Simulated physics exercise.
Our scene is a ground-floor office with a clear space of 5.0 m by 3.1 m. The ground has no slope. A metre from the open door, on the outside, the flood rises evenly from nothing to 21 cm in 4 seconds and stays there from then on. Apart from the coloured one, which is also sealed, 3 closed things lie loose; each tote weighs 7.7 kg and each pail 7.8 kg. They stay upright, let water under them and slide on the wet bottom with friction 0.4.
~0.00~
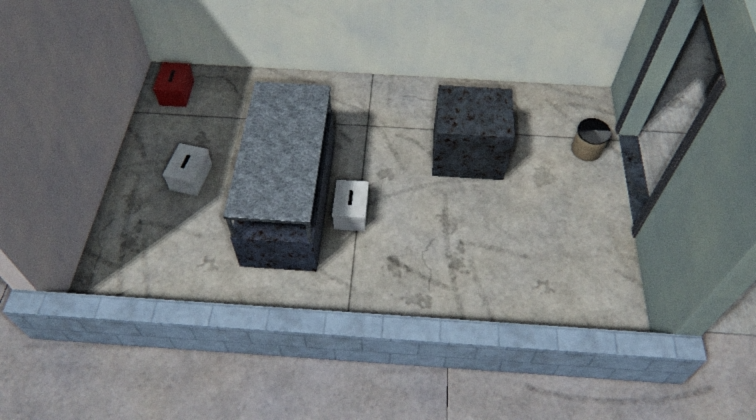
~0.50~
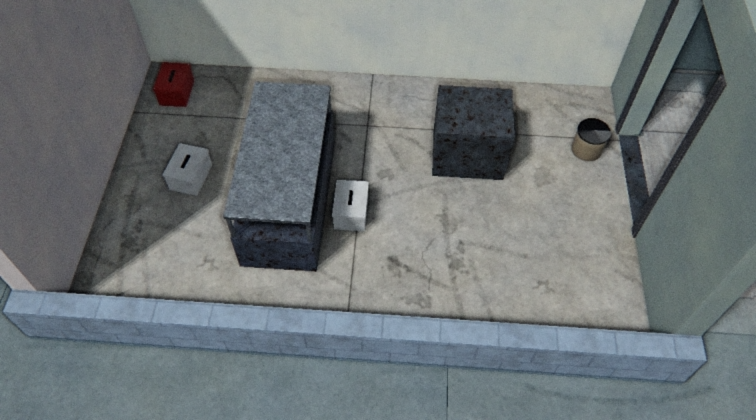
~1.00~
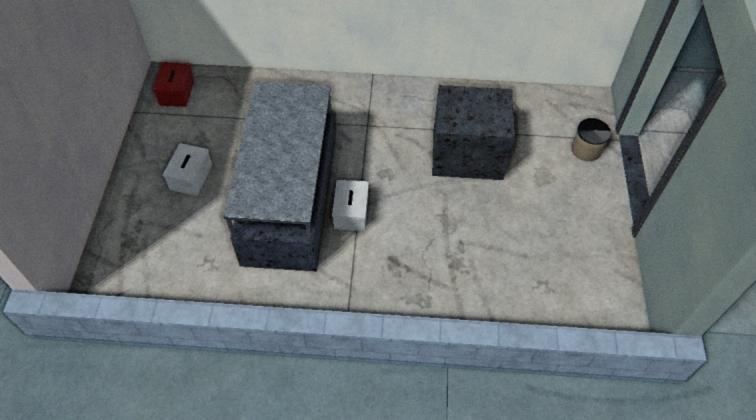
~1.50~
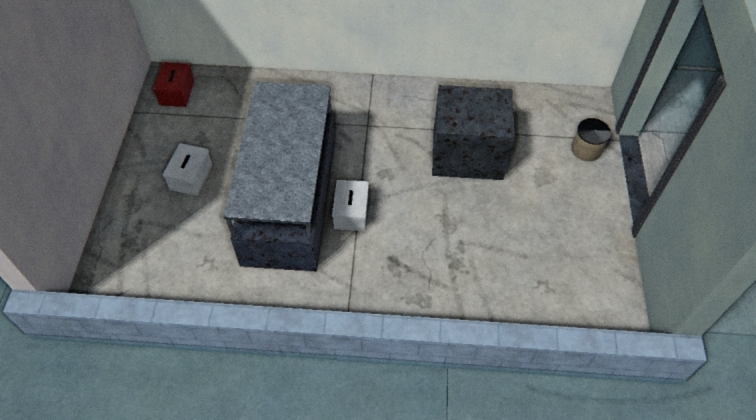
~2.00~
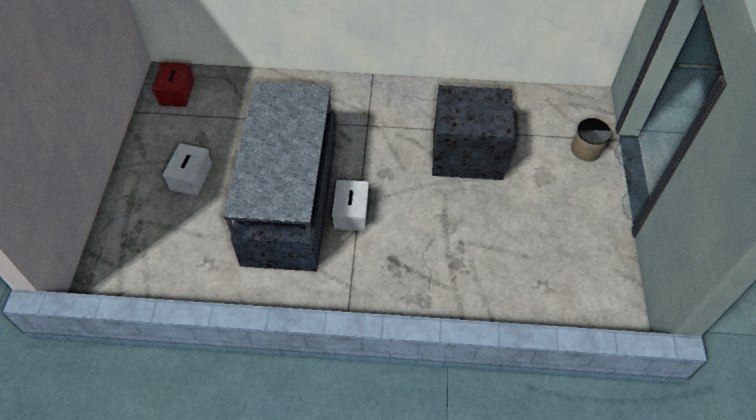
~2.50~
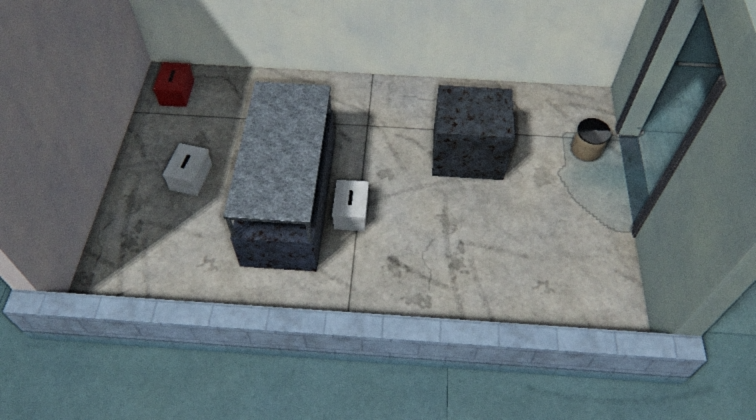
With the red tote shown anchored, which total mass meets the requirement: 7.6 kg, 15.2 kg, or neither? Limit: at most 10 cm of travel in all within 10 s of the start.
Expect only the larger amount to be sufficient.
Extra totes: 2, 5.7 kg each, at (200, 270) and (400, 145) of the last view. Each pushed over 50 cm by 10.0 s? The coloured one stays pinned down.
Results: Threshold exceeded; threshold not reached.
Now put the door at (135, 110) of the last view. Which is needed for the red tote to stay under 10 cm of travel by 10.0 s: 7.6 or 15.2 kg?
With that change, both options fail.
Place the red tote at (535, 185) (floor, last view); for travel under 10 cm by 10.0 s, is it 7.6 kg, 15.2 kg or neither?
Short answer: No load.
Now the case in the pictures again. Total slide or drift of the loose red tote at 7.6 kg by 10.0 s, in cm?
Total path: Approx. 30 cm.
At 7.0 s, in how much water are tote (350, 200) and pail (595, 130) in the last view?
Some 5 cm at the first, some 4 cm at the second.
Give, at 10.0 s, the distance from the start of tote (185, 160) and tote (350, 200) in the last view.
30 cm and 80 cm respectively.
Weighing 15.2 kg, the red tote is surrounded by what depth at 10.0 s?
Close to 11 cm deep.
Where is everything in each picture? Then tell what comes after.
In the first picture, the red tote at (172, 76) rests on the ground; 0.0 m2 under water; 0 of 4 have shifted.
In the second picture, the red tote at (172, 76), on the bottom; water covers 0.0 m2; 0 of 4 have shifted.
In the third picture, the red tote at (172, 76), on the bottom; water covers 0.0 m2; 0 of 4 have shifted.
In the fourth picture, the red tote at (172, 76) rests on the ground; 0.0 m2 under water; 0 of 4 have shifted.
In the fifth picture, the red tote at (172, 76), on the bottom; water covers 0.0 m2; 0 of 4 have shifted.
In the sixth picture, the red tote at (172, 76) rests on the ground; water covers 0.4 m2; 0 of 4 have shifted.
After 3.5 s the red tote would be 0 cm from its start with 7.6 kg and 0 cm from its start with 15.2 kg; 0 cm of water round it then.
After 4.5 s the red tote would be 0 cm from its start with 7.6 kg and 0 cm from its start with 15.2 kg; 0 cm of water round it then.
After 7.0 s the red tote would be 0 cm from its start with 7.6 kg and 0 cm from its start with 15.2 kg; 2 cm of water round it then.
After 10.0 s the red tote would be 10 cm from its start with 7.6 kg and 0 cm from its start with 15.2 kg; 11 cm of water round it then.
